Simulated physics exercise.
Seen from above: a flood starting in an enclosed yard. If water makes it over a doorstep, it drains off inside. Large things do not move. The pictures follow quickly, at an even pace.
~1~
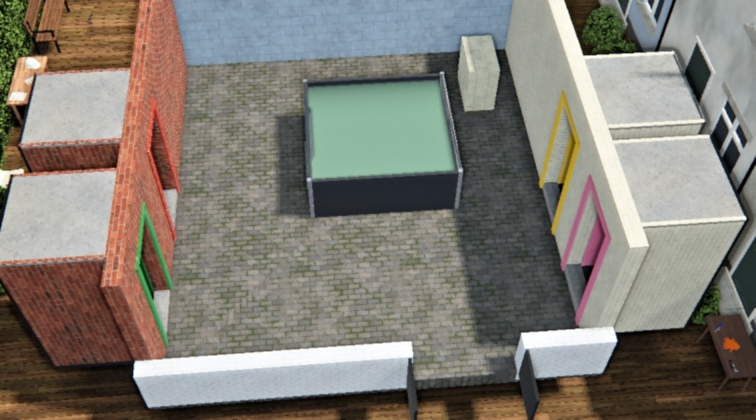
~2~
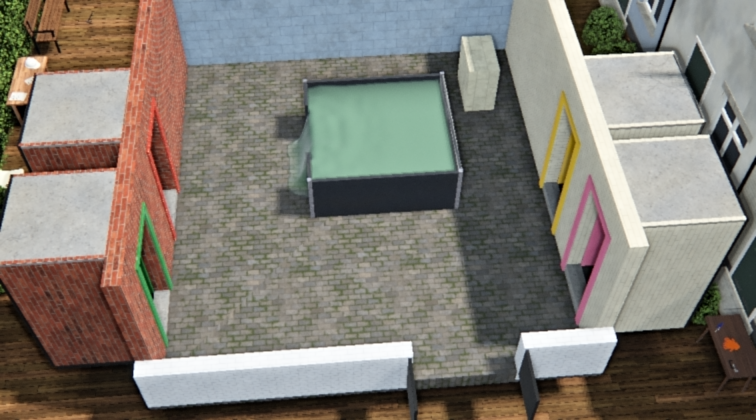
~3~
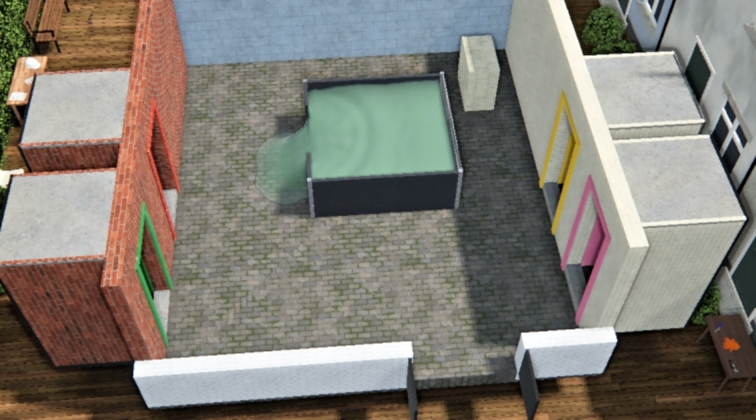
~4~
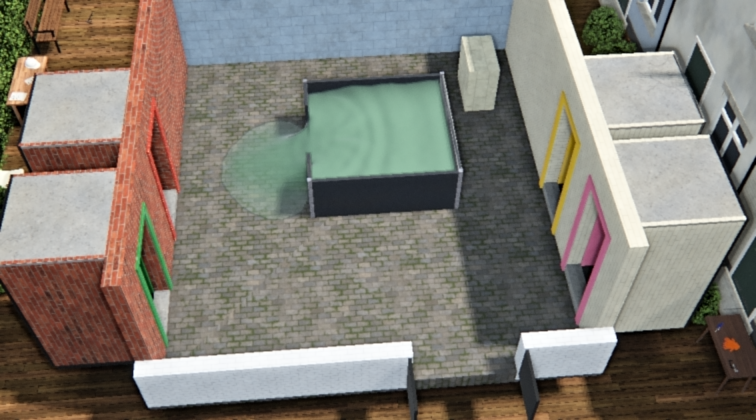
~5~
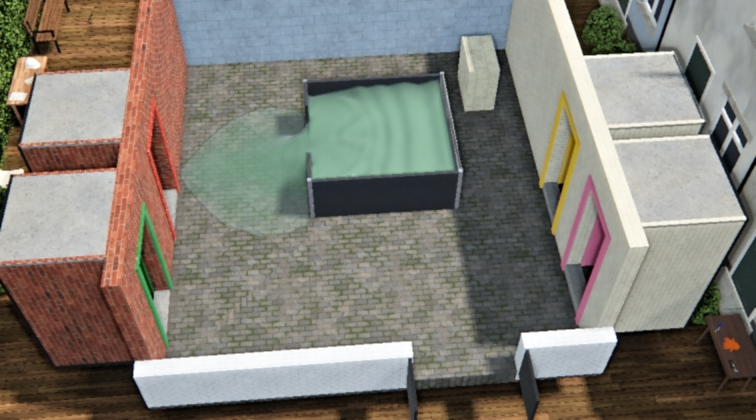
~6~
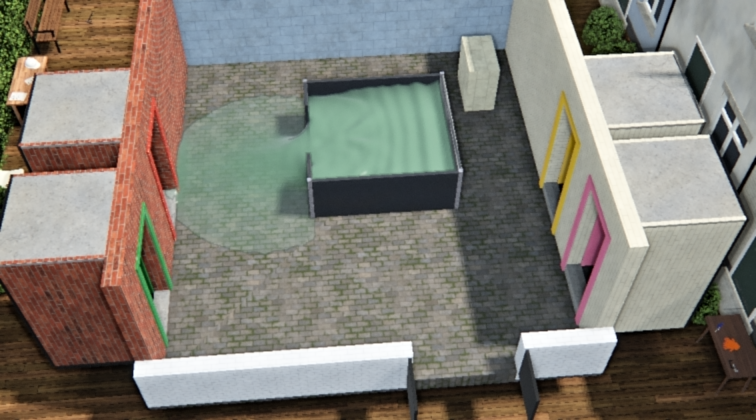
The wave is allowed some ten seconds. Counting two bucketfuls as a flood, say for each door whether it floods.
As I see it, pink door: Within two buckets; red door: Exceeds two buckets; yellow door: Within two buckets; green door: Exceeds two buckets.
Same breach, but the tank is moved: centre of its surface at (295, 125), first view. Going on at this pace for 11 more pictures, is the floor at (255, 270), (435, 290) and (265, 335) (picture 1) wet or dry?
In the order asked: Reached by the flood, not reached, reached by the flood.
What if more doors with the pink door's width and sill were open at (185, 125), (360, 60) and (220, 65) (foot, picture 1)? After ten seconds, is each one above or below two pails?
In order: Exceeds it, falls short, exceeds it.
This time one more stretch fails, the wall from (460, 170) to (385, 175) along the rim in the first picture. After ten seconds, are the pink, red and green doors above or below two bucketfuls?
One by one: Pink passes that mark, red holds, green takes more.
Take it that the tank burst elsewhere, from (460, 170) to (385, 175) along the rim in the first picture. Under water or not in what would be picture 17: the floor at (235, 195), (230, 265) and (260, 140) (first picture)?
Going in your order, I'd say still bare, then still bare, then still bare.
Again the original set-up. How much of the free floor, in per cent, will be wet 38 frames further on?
Some 95 per cent.
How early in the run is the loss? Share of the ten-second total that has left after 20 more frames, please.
Note - share reached: 55 %.
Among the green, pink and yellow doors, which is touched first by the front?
The green one.
A moment on, water covers 25 % of the floor; the pink door not reached, the red door over two buckets in, the yellow door not reached, the green door wet at the sill, nothing in.
Next, water covers 30 % of the floor; the pink door not reached, the red door far over two buckets in, the yellow door not reached, the green door under two buckets in.
Then, water covers 55 % of the floor; the pink door not reached, the red door far over two buckets in, the yellow door not reached, the green door over two buckets in.
Later, water covers 95 % of the floor; the pink door wet at the sill, nothing in, the red door far over two buckets in, the yellow door wet at the sill, nothing in, the green door over two buckets in.
In the end, water covers 100 % of the floor; the pink door wet at the sill, nothing in, the red door far over two buckets in, the yellow door wet at the sill, nothing in, the green door far over two buckets in.
